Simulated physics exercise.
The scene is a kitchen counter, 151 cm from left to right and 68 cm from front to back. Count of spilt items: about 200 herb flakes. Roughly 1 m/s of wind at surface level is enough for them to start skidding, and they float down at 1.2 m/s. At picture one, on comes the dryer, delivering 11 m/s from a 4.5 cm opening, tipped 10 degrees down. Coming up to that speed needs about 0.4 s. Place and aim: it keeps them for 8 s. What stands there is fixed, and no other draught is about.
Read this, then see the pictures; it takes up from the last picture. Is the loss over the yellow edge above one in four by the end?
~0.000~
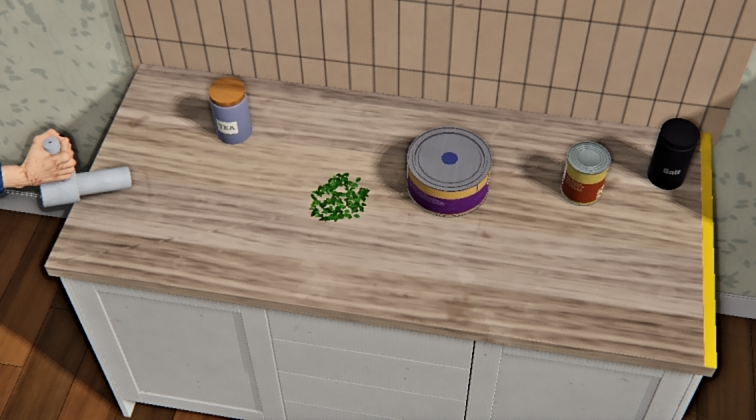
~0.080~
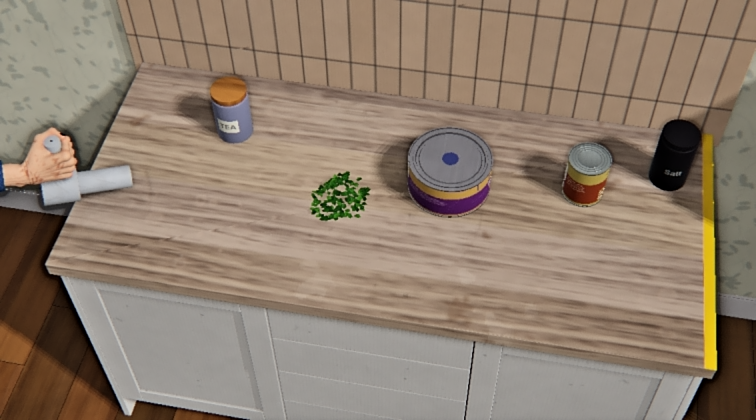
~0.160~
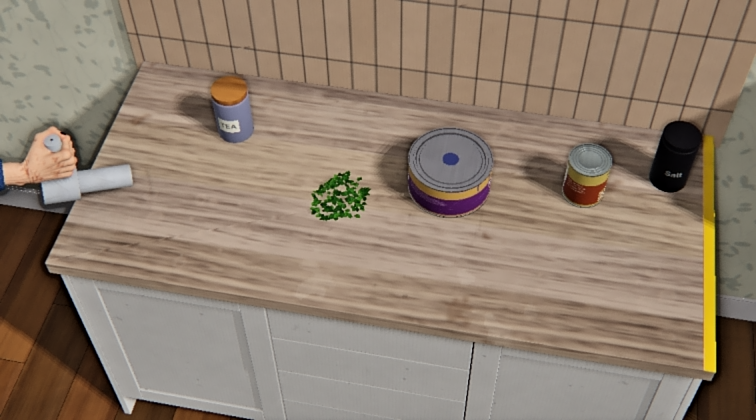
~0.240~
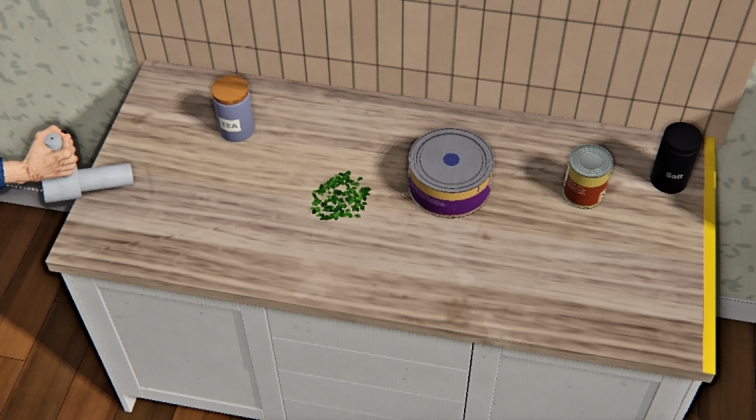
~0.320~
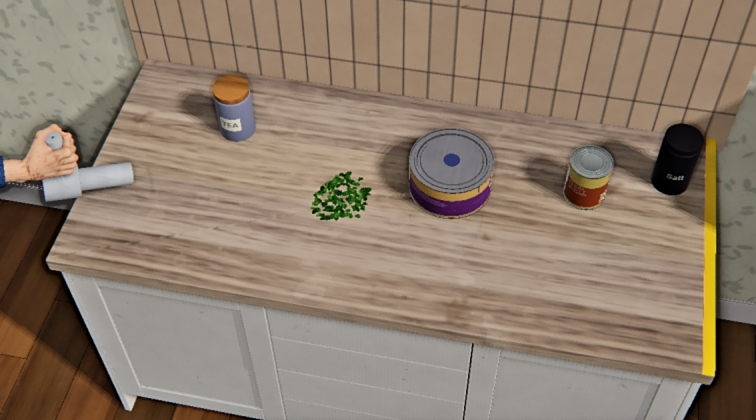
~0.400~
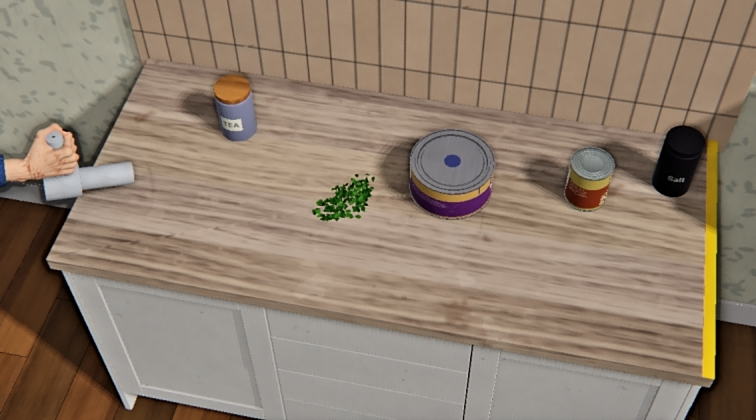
The share over that edge stays at or under a quarter.
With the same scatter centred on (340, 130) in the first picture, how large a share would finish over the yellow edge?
Share at the end: Near 100 %.
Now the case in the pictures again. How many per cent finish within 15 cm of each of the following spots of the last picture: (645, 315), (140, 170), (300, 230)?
Estimates in listed order: 0 %; 0 %; 0 %.
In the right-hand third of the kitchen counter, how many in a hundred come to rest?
Near 80 per cent at the end.
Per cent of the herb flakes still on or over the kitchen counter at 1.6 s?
Reading: About 100 %.
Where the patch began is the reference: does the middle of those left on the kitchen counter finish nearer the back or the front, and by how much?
It has shifted to the near edge, by around 5 cm.
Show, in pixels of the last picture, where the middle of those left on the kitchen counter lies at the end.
Centre: Approx. (537, 242) px, last frame.
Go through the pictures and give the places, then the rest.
In the first picture, the middle of the herb flakes is near (337, 196), none has stirred yet and the mouth of the dryer is at (130, 177).
In the second picture, the middle of the herb flakes is near (338, 194), none has stirred yet and the yellow edge is centred on (714, 243).
In the third picture, the middle of the herb flakes is near (338, 194), none has stirred yet, the top of a large tin is at (451, 159) and the top of a jar is at (229, 89).
In the fourth picture, the middle of the herb flakes is near (338, 194) and none has stirred yet.
In the fifth picture, the middle of the herb flakes is near (339, 194) and none has stirred yet.
In the sixth picture, the middle of the herb flakes is near (347, 199), the farthest in sight from the dryer is at (373, 179) and about 30 % have left their places.
After 1.6 s the count stands so, 1 % are over the yellow edge; the middle of those still in play is near (452, 238).
After 2.6 s the count stands so, 1 % are over the yellow edge; the middle of those still in play is near (493, 243).
After 4.4 s the count stands so, 1 % are over the yellow edge; the middle of those still in play is near (516, 247).
After 8.0 s, at the end, 1 % are over the yellow edge; the middle of those still in play is near (537, 242).
